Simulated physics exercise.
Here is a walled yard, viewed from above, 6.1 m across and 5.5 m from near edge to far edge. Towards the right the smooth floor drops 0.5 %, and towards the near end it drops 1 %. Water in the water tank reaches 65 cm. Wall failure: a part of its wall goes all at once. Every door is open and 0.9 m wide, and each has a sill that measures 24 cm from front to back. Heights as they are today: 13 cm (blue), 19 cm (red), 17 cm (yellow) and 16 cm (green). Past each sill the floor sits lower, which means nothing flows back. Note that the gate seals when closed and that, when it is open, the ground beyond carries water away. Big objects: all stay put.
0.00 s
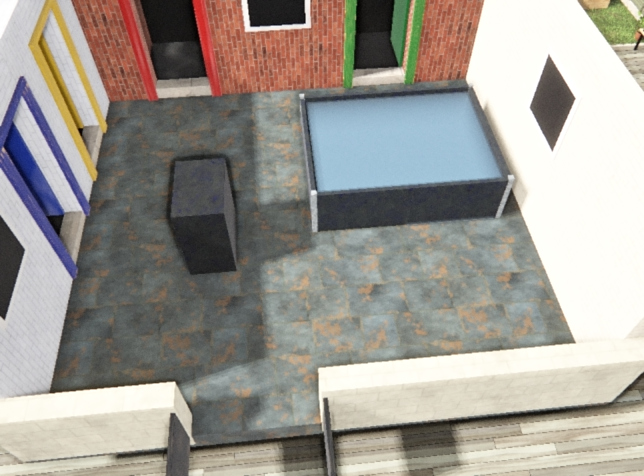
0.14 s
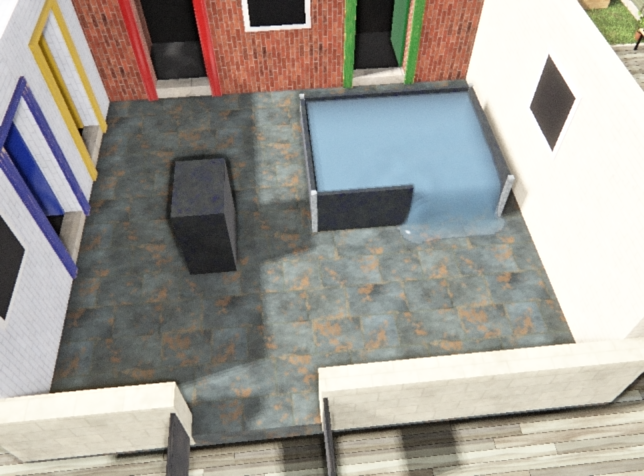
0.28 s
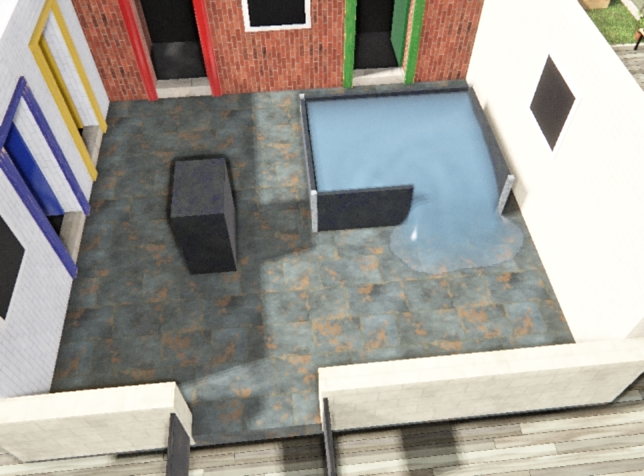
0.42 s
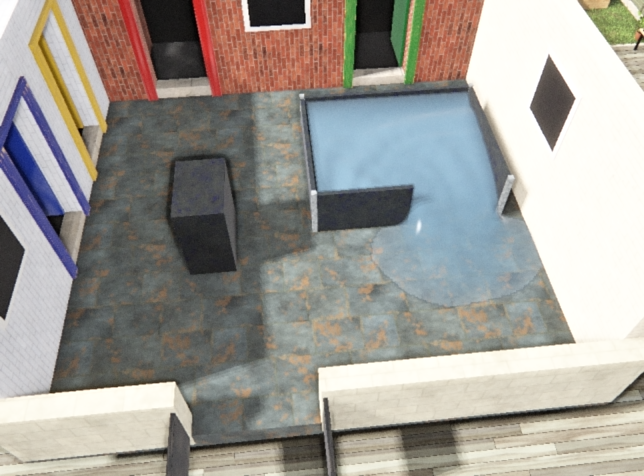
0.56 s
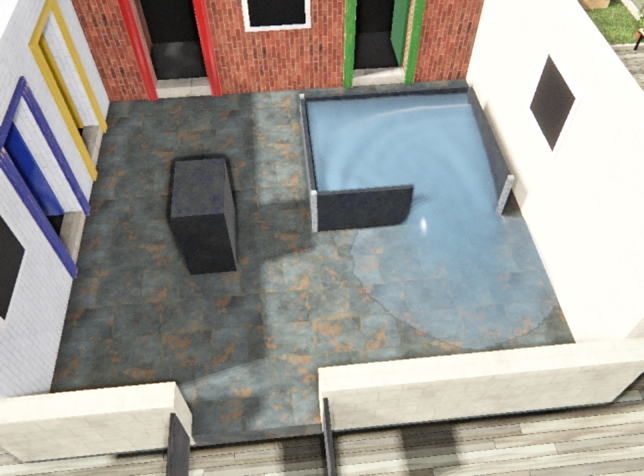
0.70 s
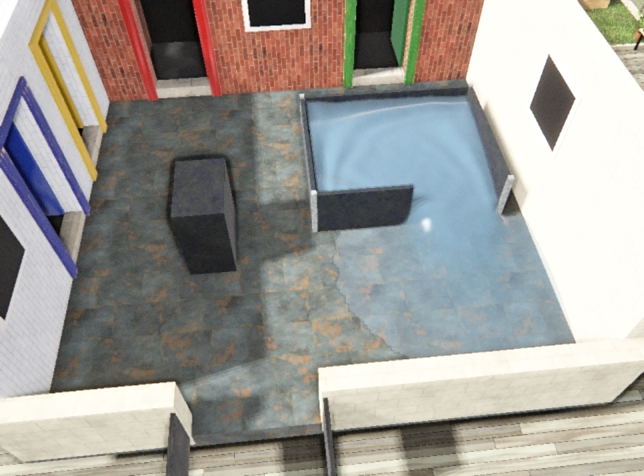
Walled yard from above, the right part of a water tank's front wall giving way and water spreading across the tiled floor.
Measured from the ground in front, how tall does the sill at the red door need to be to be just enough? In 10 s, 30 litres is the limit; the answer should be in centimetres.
It needs to be about 7.5 cm tall.
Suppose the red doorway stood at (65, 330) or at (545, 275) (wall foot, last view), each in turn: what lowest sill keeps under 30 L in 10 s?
You'd want roughly 18 cm there first, then roughly 25 cm.
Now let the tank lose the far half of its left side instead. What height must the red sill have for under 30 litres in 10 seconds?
With that break, close to 14.5 cm.
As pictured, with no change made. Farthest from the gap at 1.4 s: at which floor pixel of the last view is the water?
Roughly at (310, 402) in the last view.
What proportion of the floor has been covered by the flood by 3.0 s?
I'd say near 45 percent.
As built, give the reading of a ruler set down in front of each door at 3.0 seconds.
Door by door, in centimetres - blue 0, red 0, yellow 0, green 0.
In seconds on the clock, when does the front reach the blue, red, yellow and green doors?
Arrives: Blue 3.6 s / red 5.5 s / yellow 4.5 s / green 5.5 s.
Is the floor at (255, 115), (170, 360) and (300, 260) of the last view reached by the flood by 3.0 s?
1: Unwetted; 2: Awash; 3: Awash.
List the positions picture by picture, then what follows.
Still water, 65 cm deep, in the water tank at (399, 139); the red door at (172, 44) is dry, in the first frame.
The gap is at (454, 205), the front 0.3 m out at (411, 237); the back of the water tank holds 65 cm, in the second frame.
The front is at (428, 269), 0.8 m from the gap at (453, 208); 1.1 m2 of floor is wet, 65 cm left at the back, in the third frame.
The gap is at (453, 209), the front 1.3 m out at (441, 300); the back of the water tank holds 65 cm, in the fourth frame.
The gap is at (453, 209), the front 1.9 m out at (467, 342); the back of the water tank holds 60 cm, in the fifth frame.
The gap is at (453, 208), the front 2.4 m out at a hidden place; the back of the water tank holds 55 cm; the red door at (172, 44), 4.9 m from the gap, is still 4.1 m from the nearest water, in the sixth frame.
After 1.4 s water covers 20 % of the floor, deepest (59 cm) near (577, 376); it has not reached the red door.
After 3.0 s water covers 45 % of the floor, deepest (36 cm) near (547, 379); it has not reached the red door.
After 10.0 s water covers 100 % of the floor, deepest (16 cm) near (473, 117); 9 cm at the red door, 0 litres in over its 19 cm sill.
At the red door as built, the water arrived by 5.7 s and peaked near 13 cm at 6.0 s.
With a sill of 6 cm, 49 litres would have come in within the 10 s; with 9.5 cm, 8 litres. So under 30 litres takes about 7.5 cm.
